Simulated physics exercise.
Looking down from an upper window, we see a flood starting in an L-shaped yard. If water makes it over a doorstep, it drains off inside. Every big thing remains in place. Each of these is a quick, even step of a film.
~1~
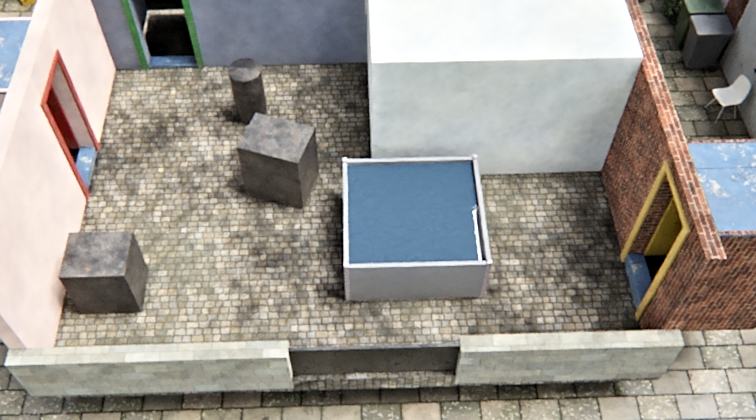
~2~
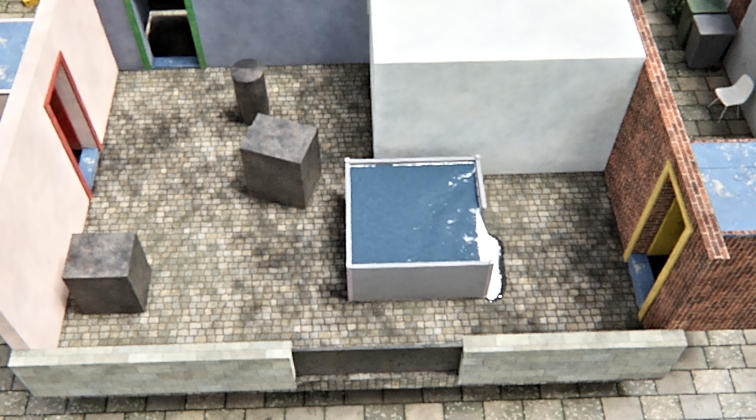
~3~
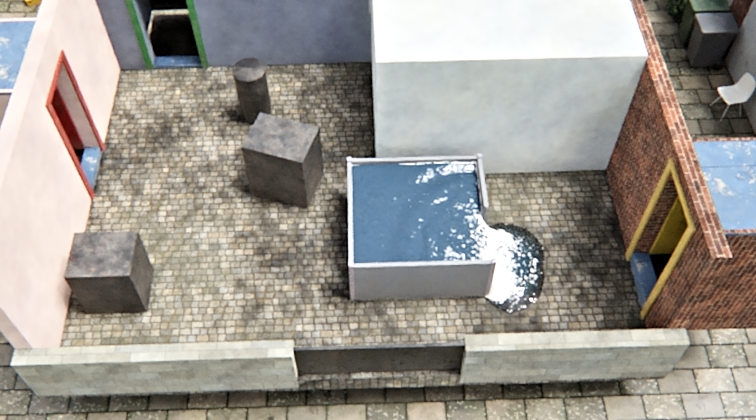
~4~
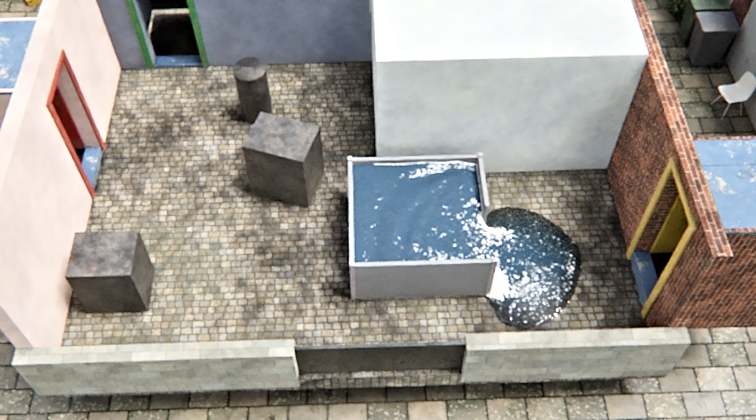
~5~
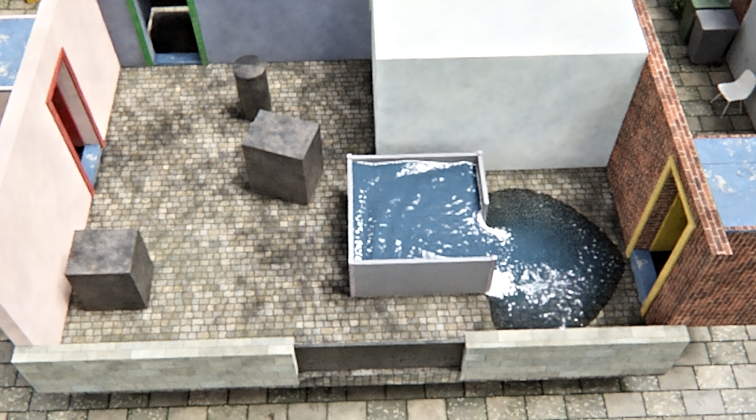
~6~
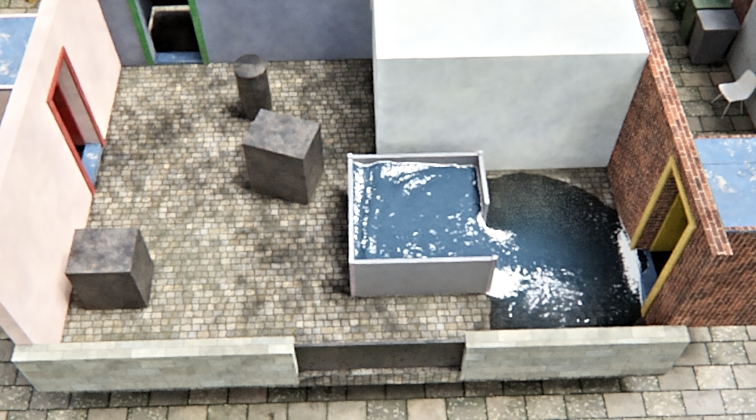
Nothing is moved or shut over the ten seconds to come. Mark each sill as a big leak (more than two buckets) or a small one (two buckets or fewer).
Green door: Small; yellow door: Big; red door: Small.
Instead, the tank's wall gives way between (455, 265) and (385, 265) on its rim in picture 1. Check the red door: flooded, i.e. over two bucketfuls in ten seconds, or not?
The red one ends up below.
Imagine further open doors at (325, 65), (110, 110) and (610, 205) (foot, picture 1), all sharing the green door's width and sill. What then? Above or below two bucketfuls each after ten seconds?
Outcome by door - within the limit, within the limit, past the limit.
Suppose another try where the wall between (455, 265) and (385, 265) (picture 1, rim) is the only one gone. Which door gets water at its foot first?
My pick: The yellow door.
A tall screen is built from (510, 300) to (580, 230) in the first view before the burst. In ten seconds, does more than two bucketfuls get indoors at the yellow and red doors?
After that, yellow door remains below, red door remains below.
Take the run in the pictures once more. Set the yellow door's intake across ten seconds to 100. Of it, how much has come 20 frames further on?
Around 95 percent.
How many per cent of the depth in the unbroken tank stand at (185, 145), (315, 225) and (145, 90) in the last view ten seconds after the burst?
My figures are about 4, 2 and 6 percent.
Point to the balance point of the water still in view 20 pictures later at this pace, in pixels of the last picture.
My pick is pixel (495, 250).
A moment on, water covers 20 % of the floor; the green door not reached, the yellow door over two buckets in, the red door not reached.
Next, water covers 20 % of the floor; the green door not reached, the yellow door far over two buckets in, the red door not reached.
Then, water covers 30 % of the floor; the green door not reached, the yellow door far over two buckets in, the red door not reached.
Later, water covers 60 % of the floor; the green door not reached, the yellow door far over two buckets in, the red door not reached.
In the end, water covers 90 % of the floor; the green door wet at the sill, nothing in, the yellow door far over two buckets in, the red door wet at the sill, nothing in.
